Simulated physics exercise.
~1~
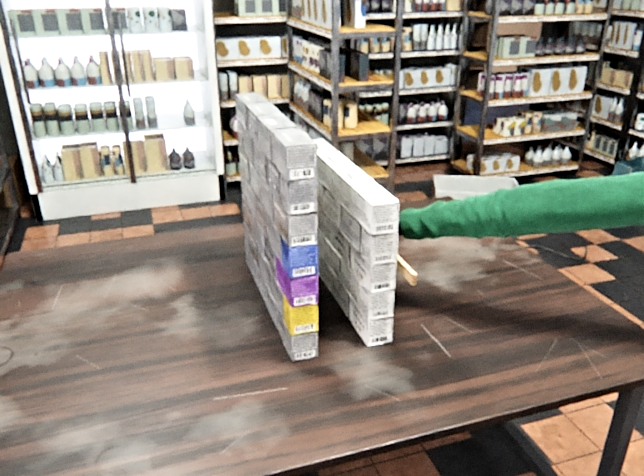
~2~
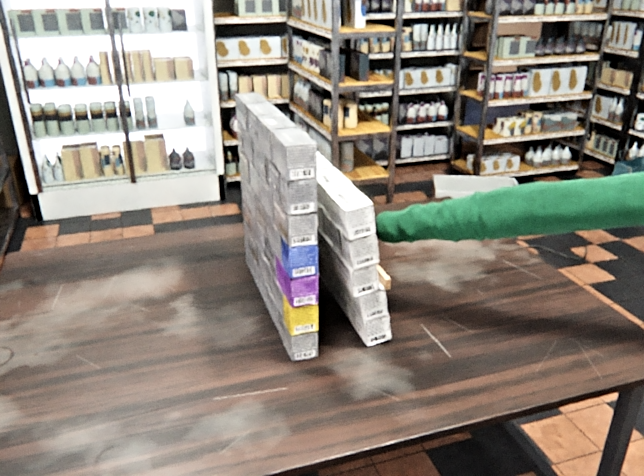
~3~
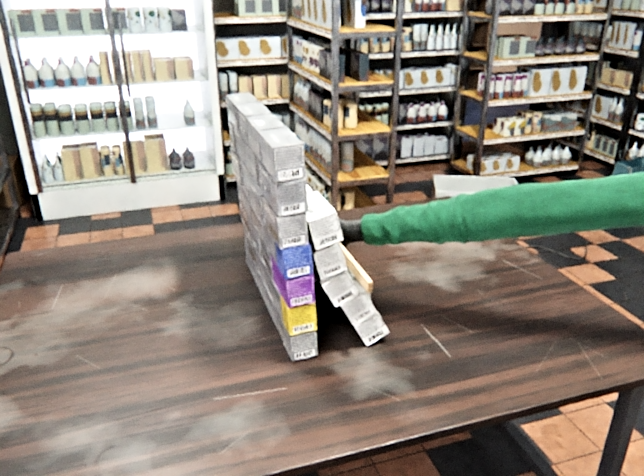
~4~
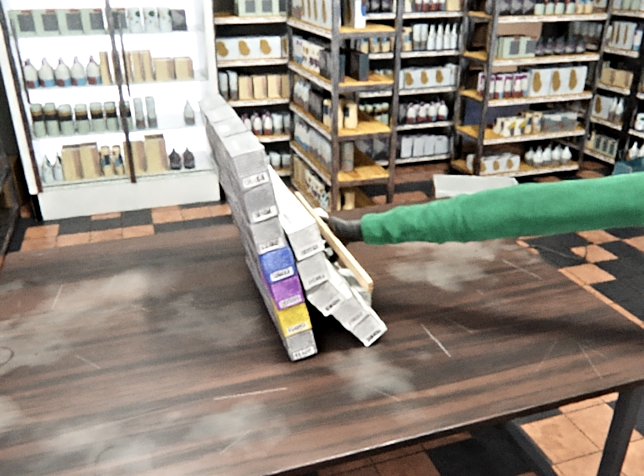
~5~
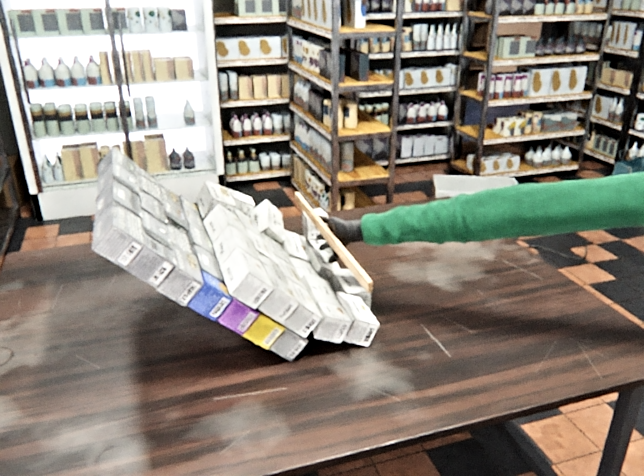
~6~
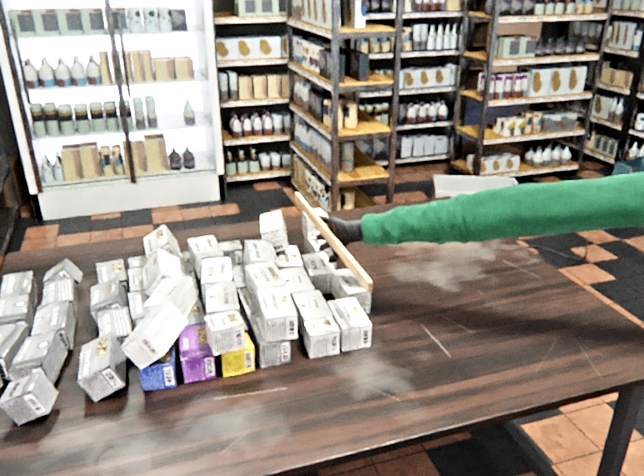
A green-sleeved arm pushed a wooden batten leftward against the nearer of two thin walls of stacked packets, tipping it into the other, and both toppled left, leaving packets strewn across the dark table, the blue, purple and yellow ones lying among them.
